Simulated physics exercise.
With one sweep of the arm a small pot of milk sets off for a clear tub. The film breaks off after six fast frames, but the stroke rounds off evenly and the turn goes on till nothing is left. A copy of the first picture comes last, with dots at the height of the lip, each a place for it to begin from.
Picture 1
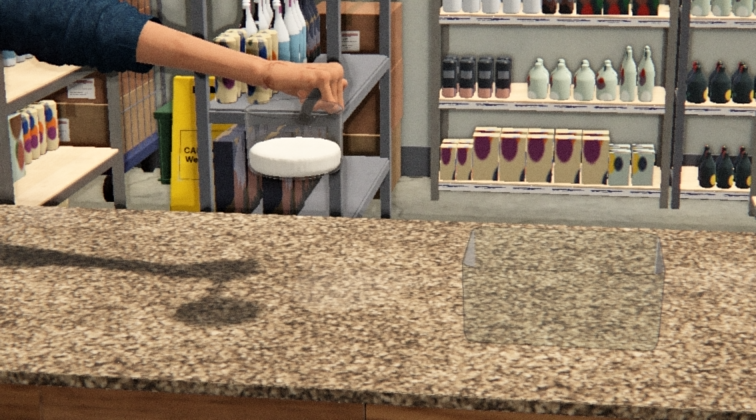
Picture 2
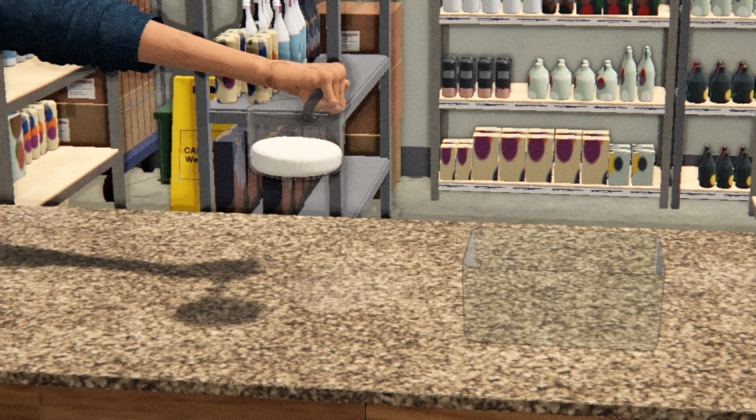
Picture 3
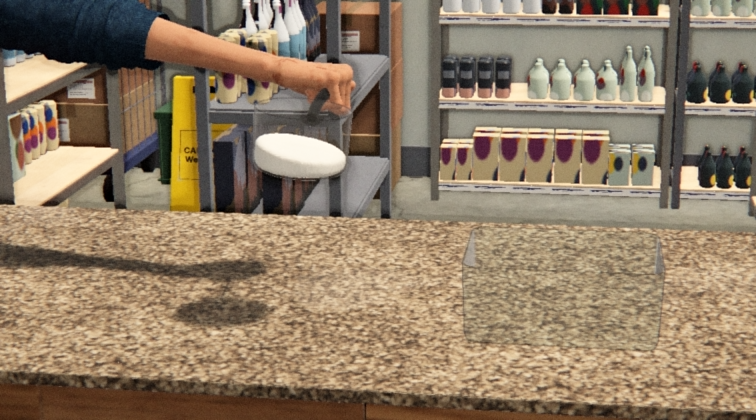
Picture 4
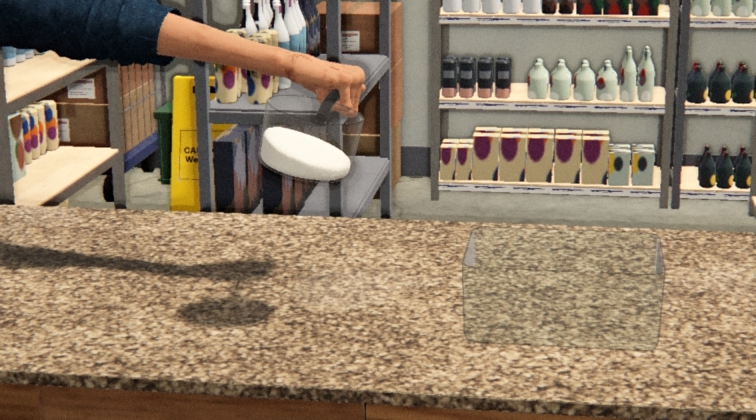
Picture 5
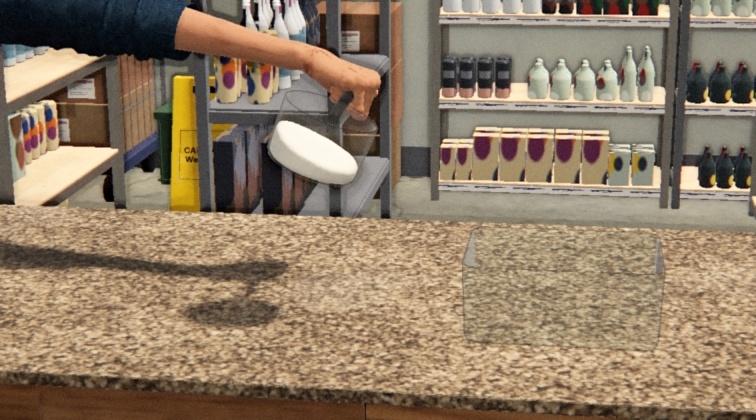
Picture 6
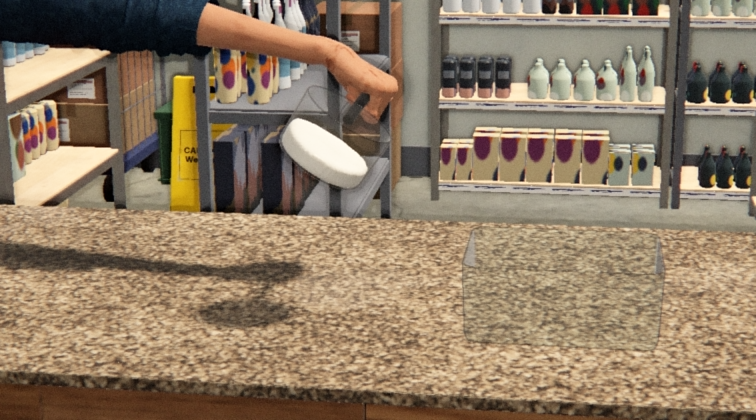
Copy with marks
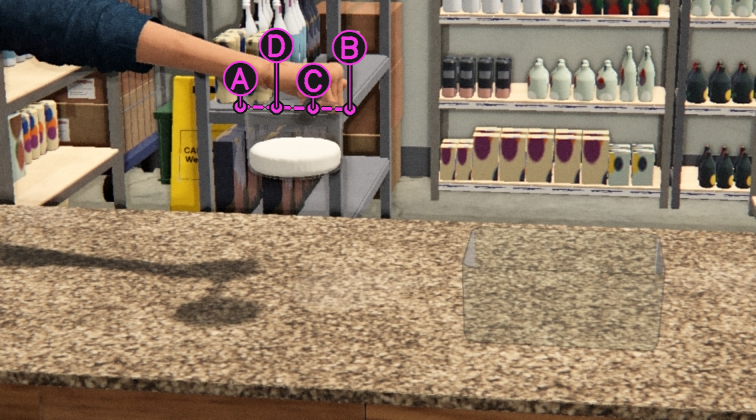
In a shop or stockroom, a fixed camera looks across a speckled brown stone counter towards shelves of bottles and cartons and a yellow caution sign. A dark-blue-sleeved arm reaches in from the upper left, holding a small clear pot of white milk above the counter, while a clear, empty tub sits at right. The hand starts almost still, then moves slightly right, tilting the pot steadily rightward, its shadow shifting below.
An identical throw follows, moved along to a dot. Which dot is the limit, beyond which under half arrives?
D is the one.
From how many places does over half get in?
Three of the four.
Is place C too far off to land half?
No, that is safe.
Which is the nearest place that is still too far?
It is A.
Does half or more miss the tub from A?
Yes, it does.
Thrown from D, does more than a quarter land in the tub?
Yes.
On the marked copy, A at (240, 106); B at (349, 109); C at (313, 108); D at (276, 107).
Choosing A, about 11 % lands in the tub, 84 % falls short and 4 % goes beside or beyond.
Choosing B, about 77 % lands in the tub, 5 % falls short and 18 % goes beside or beyond.
Choosing C, about 77 % lands in the tub, 7 % falls short and 16 % goes beside or beyond.
Choosing D, about 77 % lands in the tub, 14 % falls short and 9 % goes beside or beyond.
